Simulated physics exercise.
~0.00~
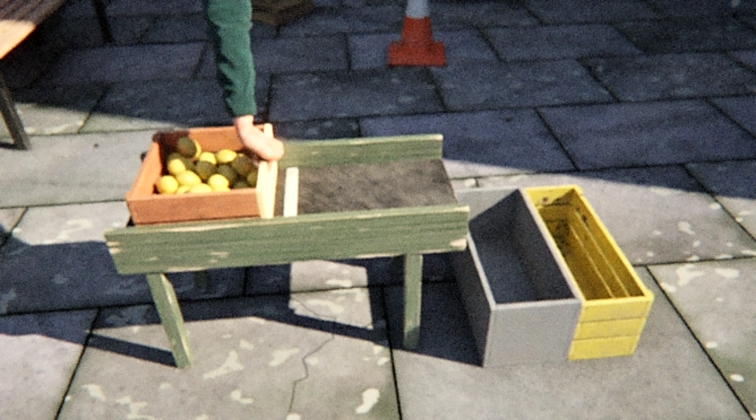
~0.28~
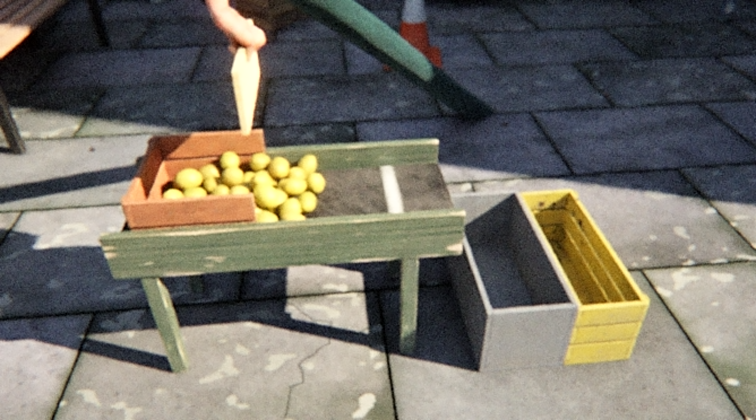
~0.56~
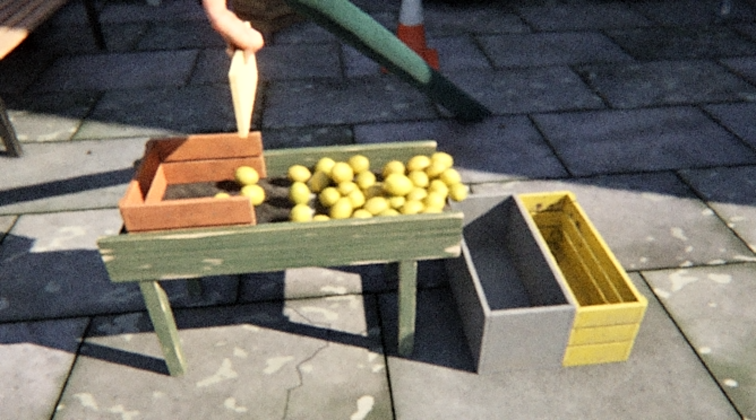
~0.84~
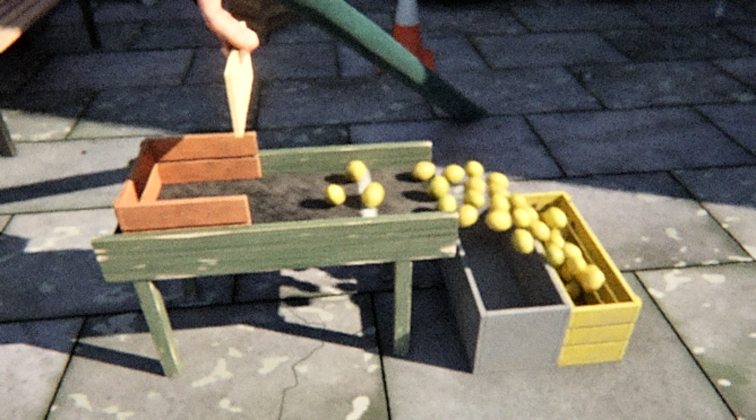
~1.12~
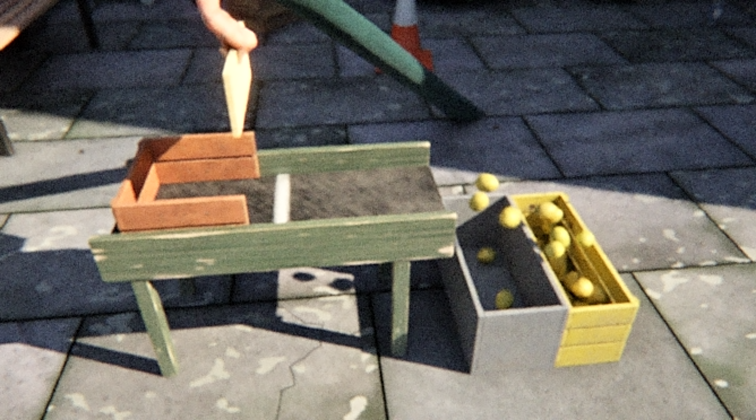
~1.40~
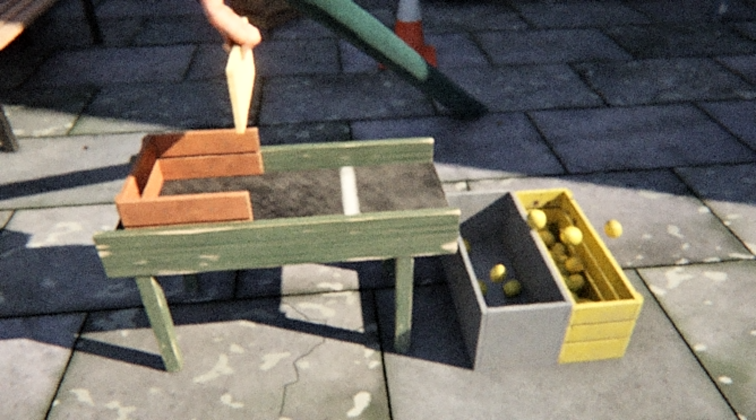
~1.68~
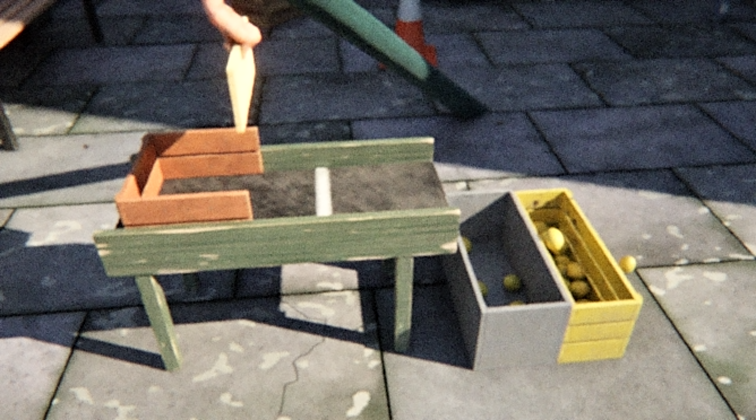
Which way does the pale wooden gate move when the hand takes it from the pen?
The gate moves up, and the hand then keeps it raised above the pen.
On a sunlit patio of grey paving slabs, seen from above and to one side, a low green table carries a dark belt with a white stripe. An orange pen full of round yellow pieces sits at its left end, while a grey bin and a yellow tub stand beyond the right end, near a traffic cone. A green-sleeved hand lifts the pale wooden gate and holds it above the pen. The pieces ride right along the belt in a loose crowd and spill off the end. Most land in the yellow tub, a few drop into the grey bin, and one ends up on the ground beyond the tub.
